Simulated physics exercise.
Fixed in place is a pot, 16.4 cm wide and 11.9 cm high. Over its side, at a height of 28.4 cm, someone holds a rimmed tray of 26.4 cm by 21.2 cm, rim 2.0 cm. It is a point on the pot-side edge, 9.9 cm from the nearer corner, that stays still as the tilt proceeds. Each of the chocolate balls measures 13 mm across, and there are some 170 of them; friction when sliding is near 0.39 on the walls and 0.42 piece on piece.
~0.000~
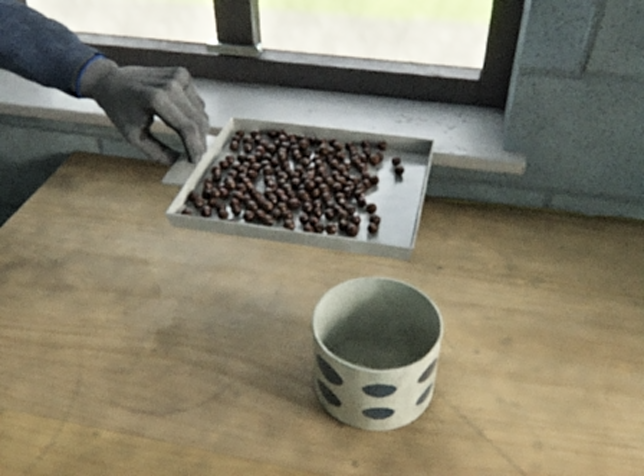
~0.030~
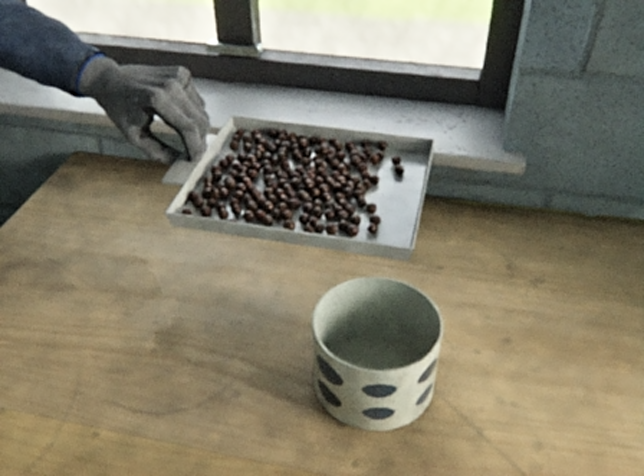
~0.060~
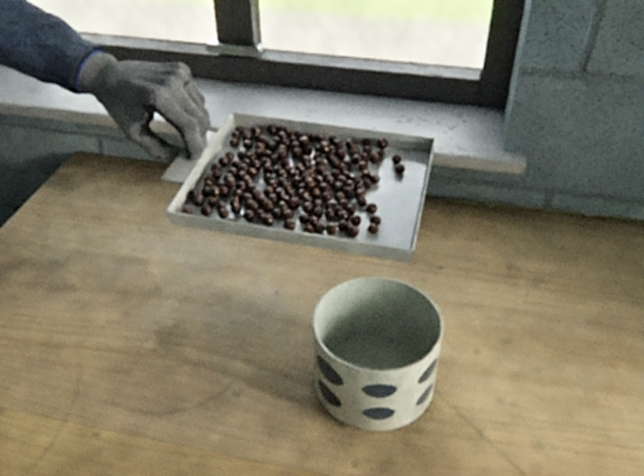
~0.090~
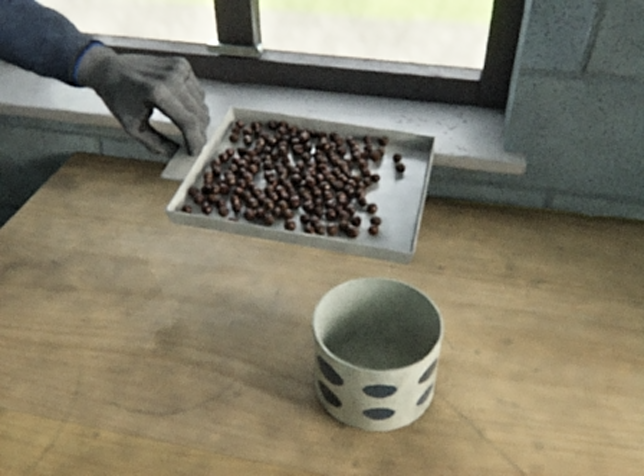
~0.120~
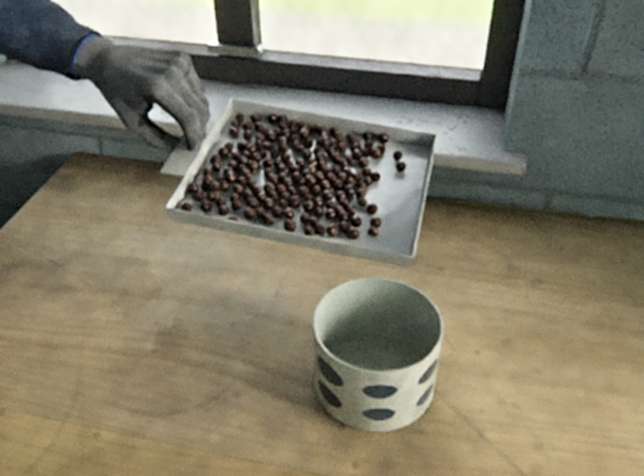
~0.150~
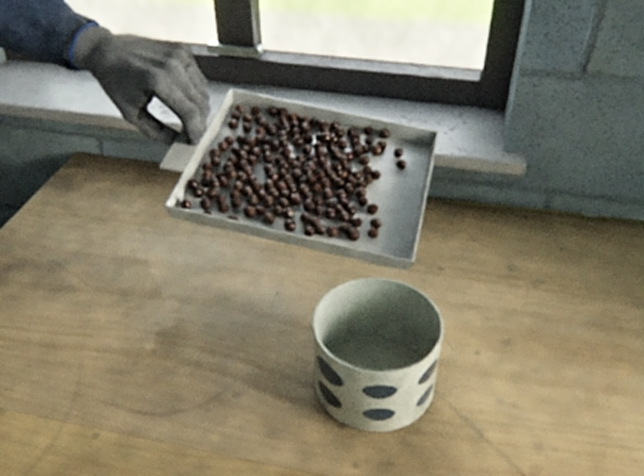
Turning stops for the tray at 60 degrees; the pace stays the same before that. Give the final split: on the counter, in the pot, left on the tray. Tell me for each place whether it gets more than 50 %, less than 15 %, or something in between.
Counter: A sizeable amount; pot: A minor amount; tray: The greater amount.
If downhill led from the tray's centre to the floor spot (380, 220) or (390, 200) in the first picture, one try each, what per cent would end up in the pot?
The share comes to about 0 in a hundred, then about 0 in a hundred.
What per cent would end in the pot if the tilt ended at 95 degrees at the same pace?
It would land at about 65 percent.
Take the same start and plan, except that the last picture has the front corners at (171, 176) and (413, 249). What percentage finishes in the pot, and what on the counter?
Split: Pot = 0, counter = 45.
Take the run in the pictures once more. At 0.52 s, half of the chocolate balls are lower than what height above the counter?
Roughly 32 cm.
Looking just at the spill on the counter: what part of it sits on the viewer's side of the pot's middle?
Share: Some 100 %.
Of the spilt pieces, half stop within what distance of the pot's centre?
That comes to near 24 cm.
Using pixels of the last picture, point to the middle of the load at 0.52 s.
Somewhere about (341, 204) in the last view.
After 0.37 s, tilt 35 degrees; the tray holds 100 %, the pot 0 %.
After 0.52 s, tilt 52 degrees; the tray holds 100 %, the pot 0 %.
Then, at 0.80 s, tilt 60 degrees; the tray holds 80 %, the pot 0 %.
In the end, at 2.2 s, counter 30 %, pot 5 %, tray 60 %.
